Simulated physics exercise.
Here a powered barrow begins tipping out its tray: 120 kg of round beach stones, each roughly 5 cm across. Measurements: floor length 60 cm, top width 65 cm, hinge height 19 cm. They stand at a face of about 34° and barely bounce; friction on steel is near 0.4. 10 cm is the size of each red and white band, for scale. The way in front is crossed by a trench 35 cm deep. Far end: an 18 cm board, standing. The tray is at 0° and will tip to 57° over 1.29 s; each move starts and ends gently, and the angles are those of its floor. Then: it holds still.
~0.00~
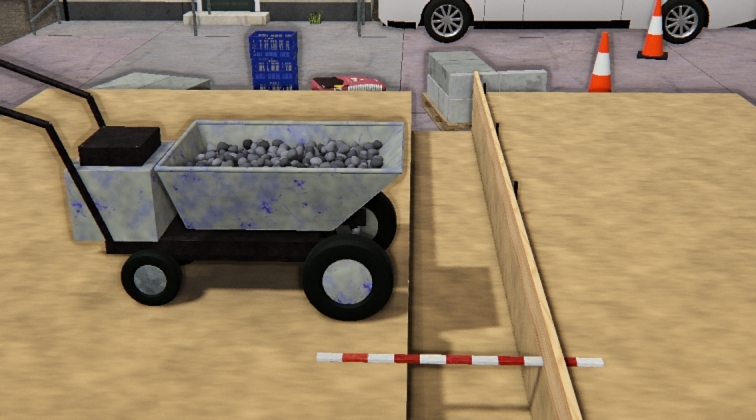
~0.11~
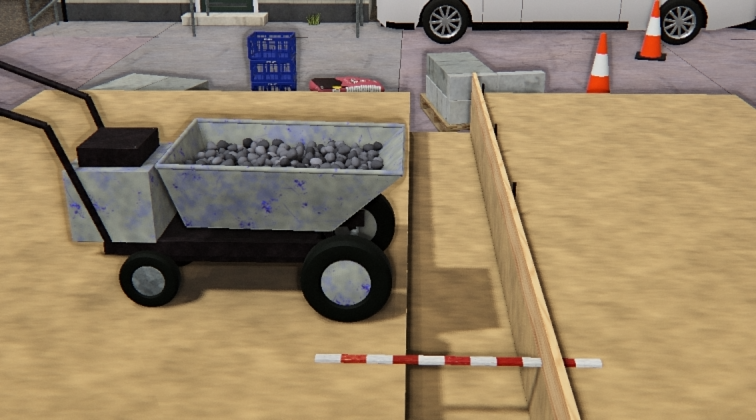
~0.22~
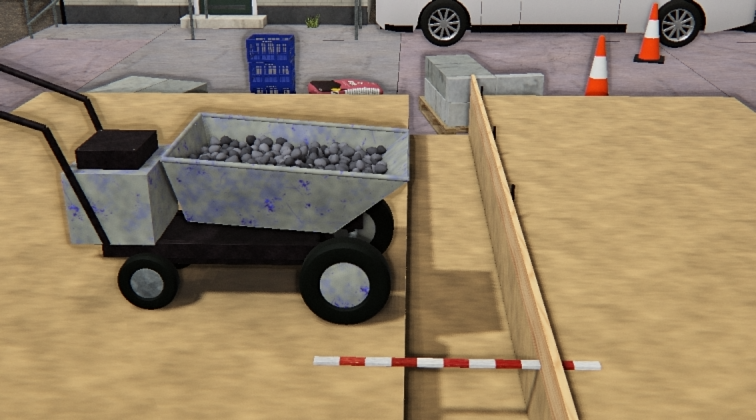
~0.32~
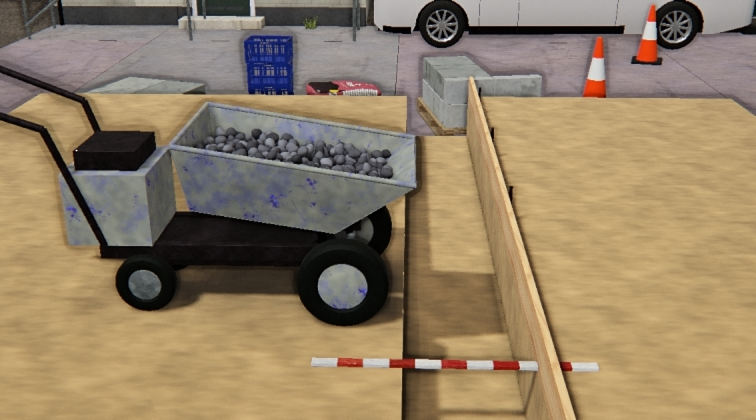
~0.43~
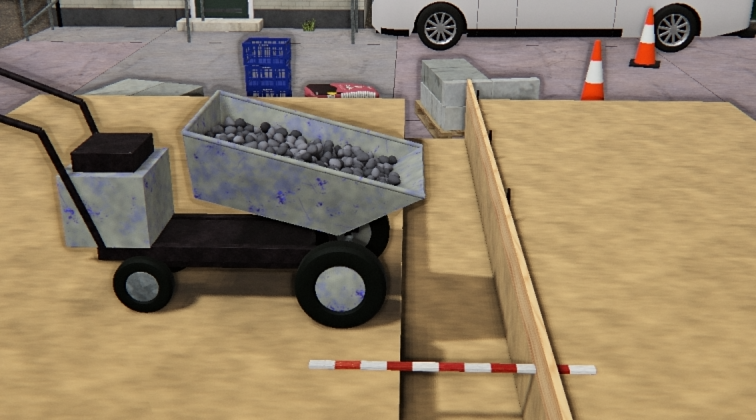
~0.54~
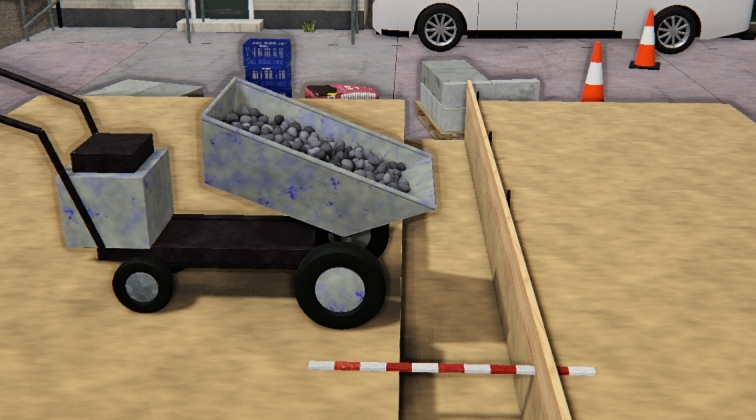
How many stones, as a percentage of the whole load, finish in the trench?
Roughly 88 per cent of the load ends up in the trench.
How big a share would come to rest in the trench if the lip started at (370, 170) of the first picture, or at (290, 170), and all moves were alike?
Roughly 100 percent for the first, and 90 percent for the second.
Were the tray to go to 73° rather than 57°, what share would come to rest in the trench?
In that case around 95 percent.
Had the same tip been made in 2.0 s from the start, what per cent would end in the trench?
It would be near 95 per cent.
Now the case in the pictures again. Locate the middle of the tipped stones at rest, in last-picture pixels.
Their middle lands near (482, 354).
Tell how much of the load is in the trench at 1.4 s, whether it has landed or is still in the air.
By then, around 25 percent.
After 1.0 s the floor is at 48°; 100 % in the tray; the foremost stones are at (445, 225).
After 1.4 s the floor is at 57°; 74 % in the tray, 24 % in the trench, 2 % past the trench; the foremost stones are at (538, 270).
After 1.7 s the floor is at 57°; 36 % in the tray, 53 % in the trench, 12 % past the trench; the foremost stones are at (619, 306).
After 3.7 s the floor is at 57°; 0 % in the tray, 88 % in the trench, 12 % past the trench; the foremost stones are at (687, 293).
